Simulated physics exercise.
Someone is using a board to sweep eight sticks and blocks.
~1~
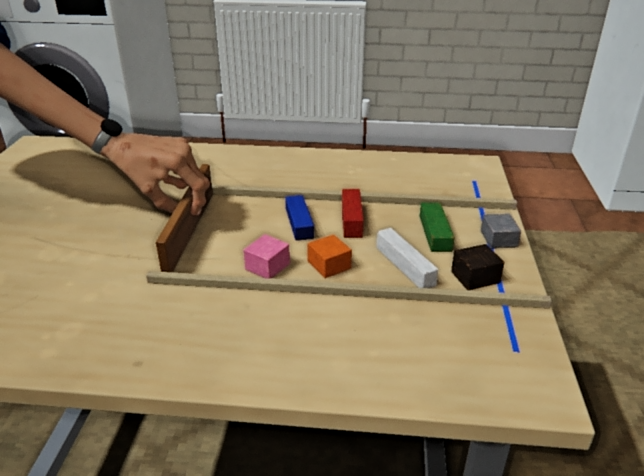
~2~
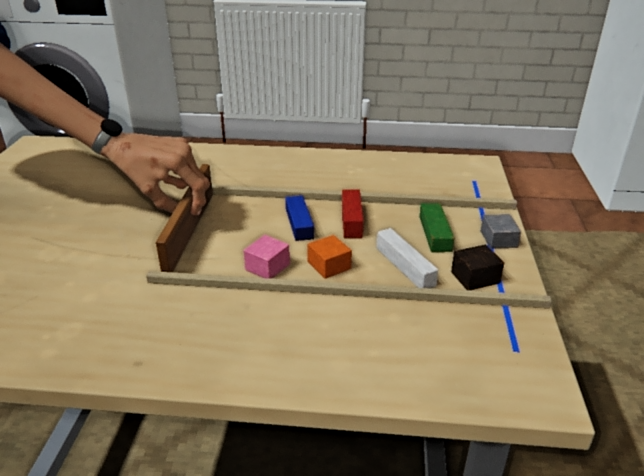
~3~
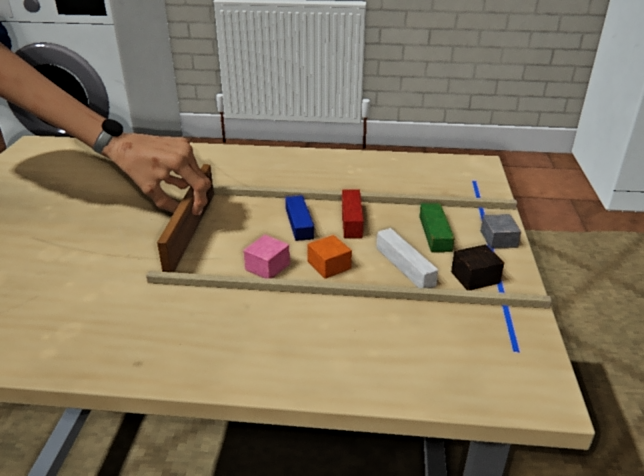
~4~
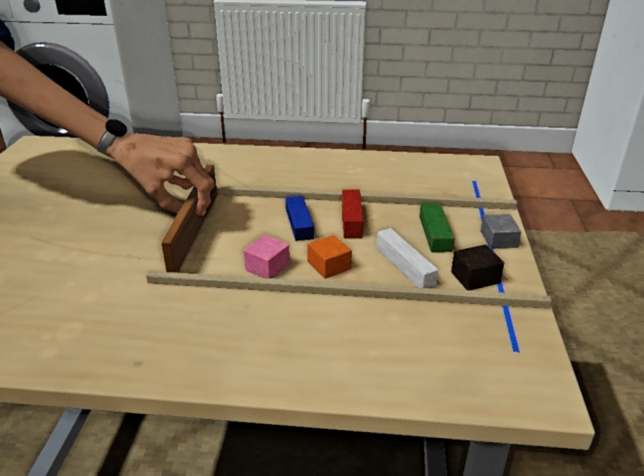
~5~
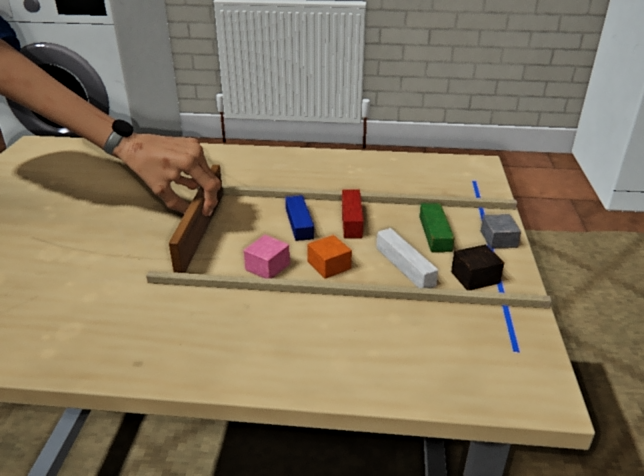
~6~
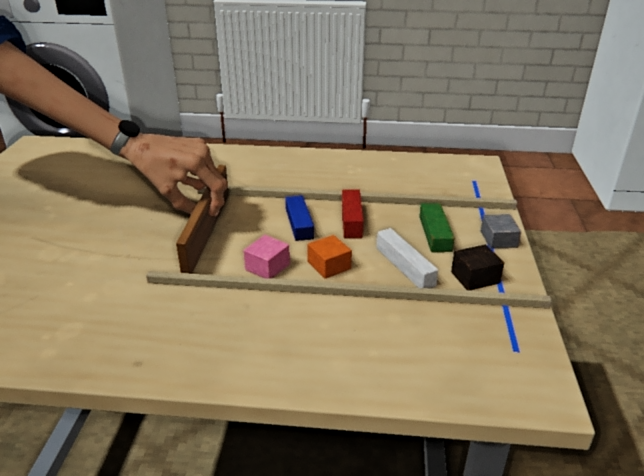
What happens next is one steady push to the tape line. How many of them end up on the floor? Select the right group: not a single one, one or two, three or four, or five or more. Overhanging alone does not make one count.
The right group is five or more.
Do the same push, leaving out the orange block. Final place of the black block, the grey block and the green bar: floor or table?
Result - black block: Gone; grey block: Gone; green bar: Gone.
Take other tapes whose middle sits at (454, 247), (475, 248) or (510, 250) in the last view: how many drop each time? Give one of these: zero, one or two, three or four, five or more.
Per place, in order: Either one or two; either one or two; 5 or more.
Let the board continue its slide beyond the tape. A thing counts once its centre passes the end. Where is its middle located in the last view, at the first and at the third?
Near (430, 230) first, near (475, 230) second.
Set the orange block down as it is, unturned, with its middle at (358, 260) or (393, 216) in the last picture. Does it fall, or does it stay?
In that order: Slips off, then slips off.
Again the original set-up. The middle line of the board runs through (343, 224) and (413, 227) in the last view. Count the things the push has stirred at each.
The counts are 5 and 8.
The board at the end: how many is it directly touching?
At rest, 2 are in contact.
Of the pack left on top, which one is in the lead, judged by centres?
The one in question is the red bar.
A little later, none off yet; grey block at rest near (500, 231); black block at rest near (477, 267); green bar at rest near (436, 227).
When it is over, the number that fall off is five or more; down, orange block, white bar, green bar, black block and grey block.
